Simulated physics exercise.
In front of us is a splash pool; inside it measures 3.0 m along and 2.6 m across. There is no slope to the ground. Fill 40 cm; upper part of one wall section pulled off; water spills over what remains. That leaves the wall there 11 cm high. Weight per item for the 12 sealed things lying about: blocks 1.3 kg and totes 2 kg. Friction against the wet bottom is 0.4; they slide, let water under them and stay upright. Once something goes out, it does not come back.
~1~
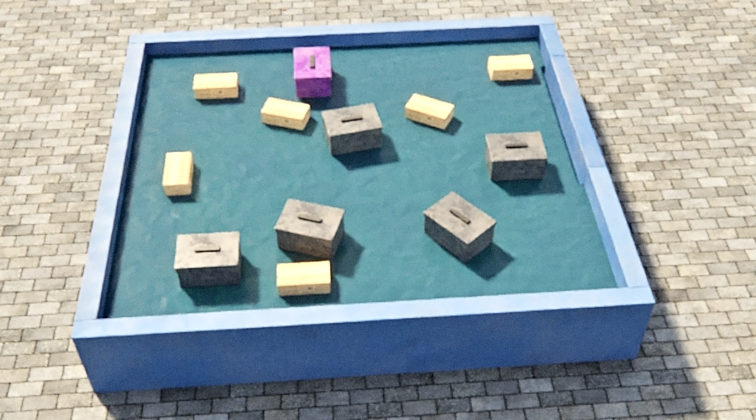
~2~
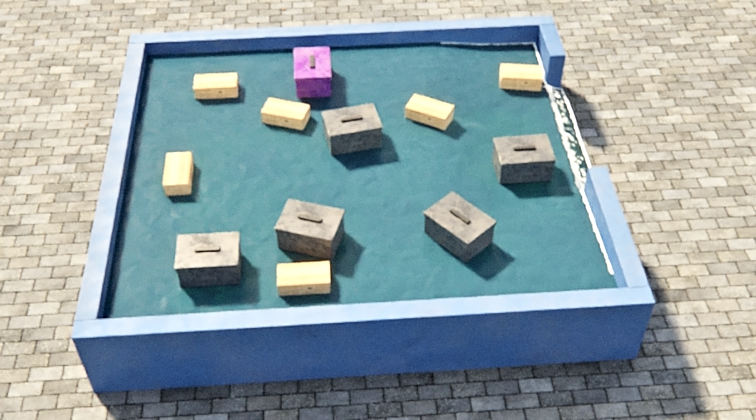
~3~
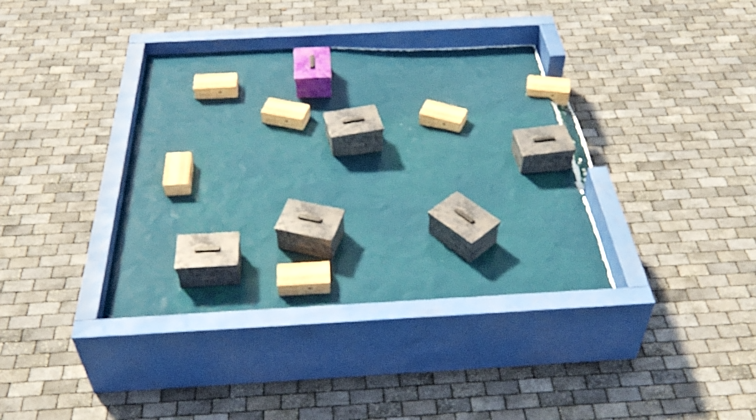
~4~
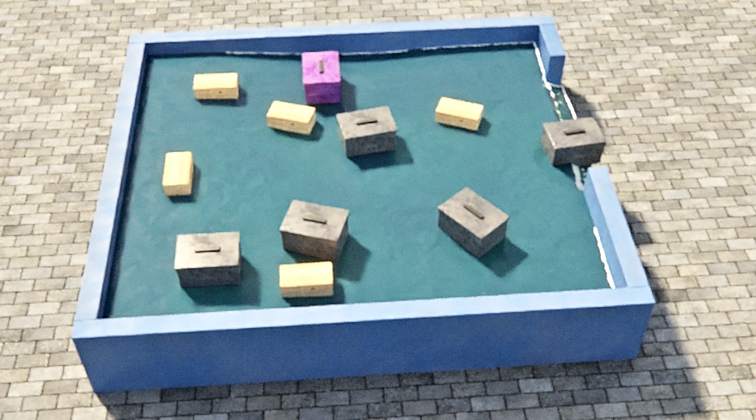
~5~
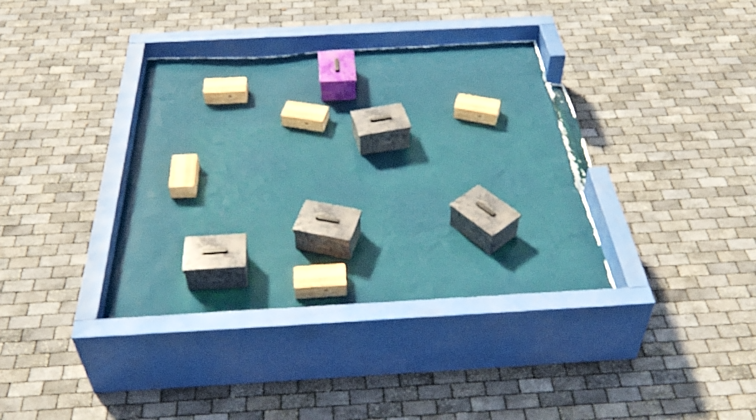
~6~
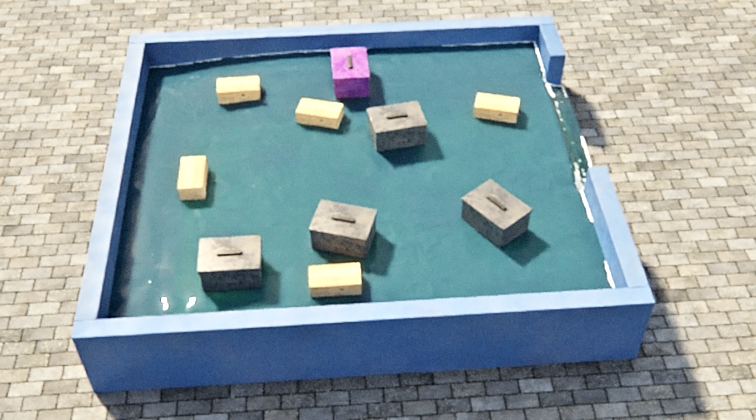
Water pours through a gap in the right wall as floating boxes drift right, two leaving the pool.
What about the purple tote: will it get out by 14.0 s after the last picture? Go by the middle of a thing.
Going by the middle, the purple tote ends up outside.
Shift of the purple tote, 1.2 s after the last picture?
Some 40 cm from the start.
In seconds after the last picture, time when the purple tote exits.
Close to 10.0 s, I'd say.
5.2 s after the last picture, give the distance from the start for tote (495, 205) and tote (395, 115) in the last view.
Going in the order asked, I'd say washed out for the first and 140 cm for the second.
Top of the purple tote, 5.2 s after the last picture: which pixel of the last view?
Roughly at (447, 73) in the last picture.
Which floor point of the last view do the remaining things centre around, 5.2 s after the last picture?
I'd say about (373, 198) in the last view.
Then, 1.2 s after the last picture the purple tote is near (373, 67), 0.4 m from its start, afloat; 3 of 12 are out; 9 afloat.
Then, 5.2 s after the last picture the purple tote is near (447, 73), 1.0 m from its start, afloat; 4 of 12 are out; 8 afloat.
Then, 10.0 s after the last picture the purple tote has gone out; 6 of 12 are out; 6 afloat.
Then, 14.0 s after the last picture the purple tote has gone out; 7 of 12 are out; 5 afloat.
